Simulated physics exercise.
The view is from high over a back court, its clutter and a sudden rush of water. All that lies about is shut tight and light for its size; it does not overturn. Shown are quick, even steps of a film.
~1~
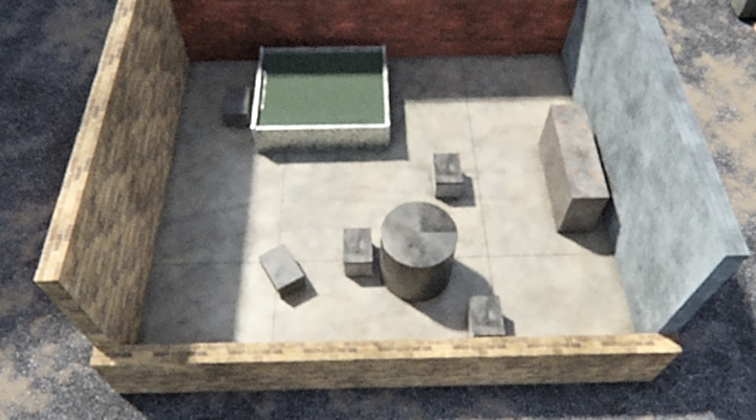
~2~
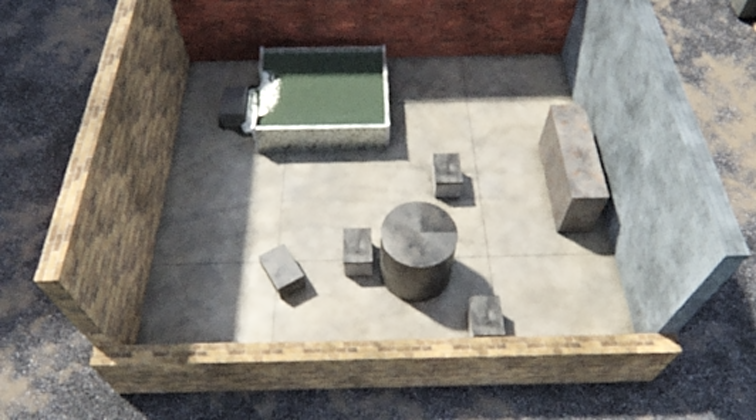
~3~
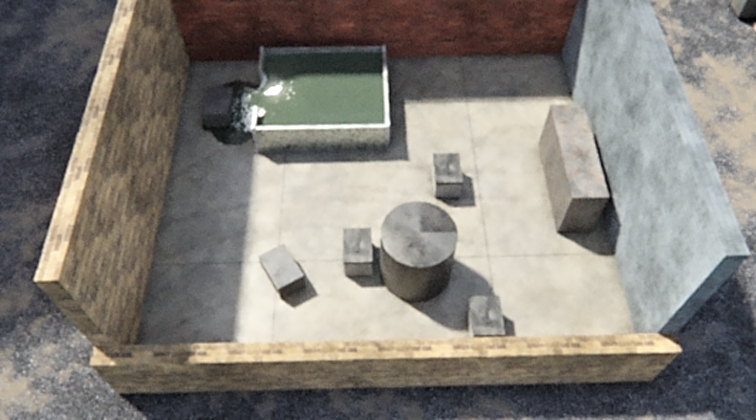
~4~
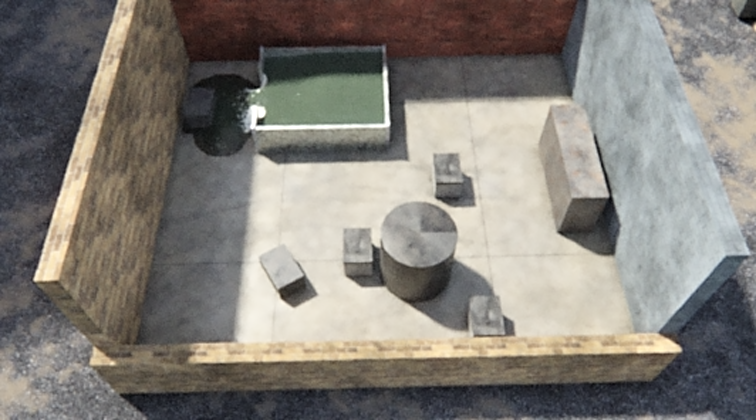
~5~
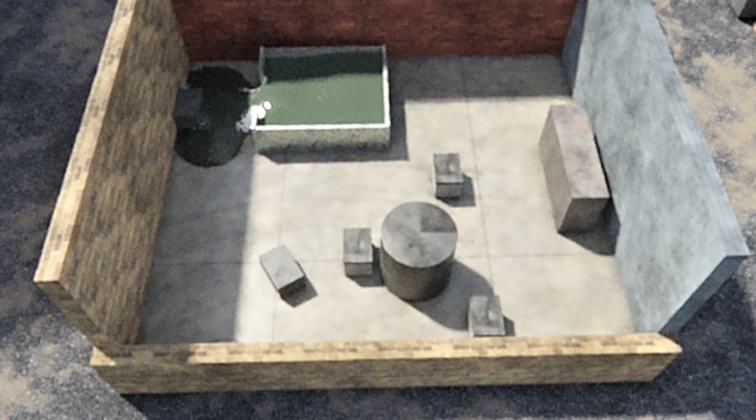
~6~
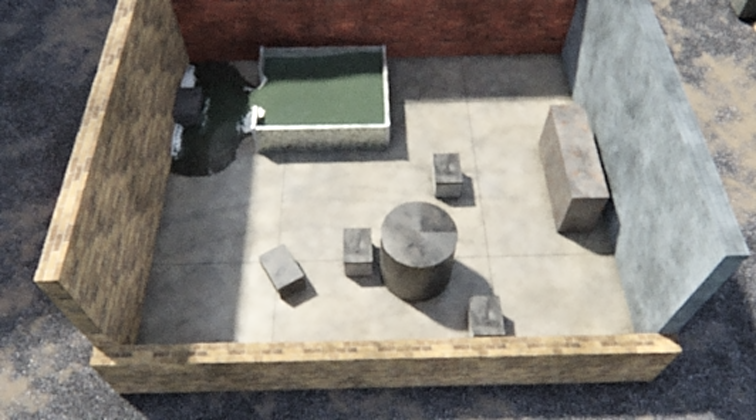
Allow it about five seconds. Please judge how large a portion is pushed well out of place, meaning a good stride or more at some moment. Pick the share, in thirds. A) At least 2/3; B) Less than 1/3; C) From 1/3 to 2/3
(B) Less than 1/3.
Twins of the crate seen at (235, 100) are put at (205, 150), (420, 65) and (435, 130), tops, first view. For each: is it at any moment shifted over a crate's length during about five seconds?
Shoved clear, stays put, stays put.
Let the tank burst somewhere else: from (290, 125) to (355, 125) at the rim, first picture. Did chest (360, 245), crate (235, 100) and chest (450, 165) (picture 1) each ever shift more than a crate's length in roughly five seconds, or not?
Object by object: Displaced that much, less than that, less than that.
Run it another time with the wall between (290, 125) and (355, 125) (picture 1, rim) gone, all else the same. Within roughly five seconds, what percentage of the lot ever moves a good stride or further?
Estimate: Close to 60 per cent.
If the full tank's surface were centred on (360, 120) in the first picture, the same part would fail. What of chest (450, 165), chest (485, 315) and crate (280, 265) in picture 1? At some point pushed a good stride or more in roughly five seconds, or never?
Well, the first one didn't get far, the second didn't get far, and the third didn't get far.
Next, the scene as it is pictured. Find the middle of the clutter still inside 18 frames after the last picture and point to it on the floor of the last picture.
Around (353, 258).
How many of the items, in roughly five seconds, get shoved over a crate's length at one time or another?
Counting them up gives 1.
A moment on, 1 of 5 are well off their spots; 1 afloat.
Next, 1 of 5 are well off their spots; 1 afloat.
Later, 1 of 5 are well off their spots; 0 afloat.
In the end, 1 of 5 are well off their spots, and 1 have been at some point; 1 afloat.
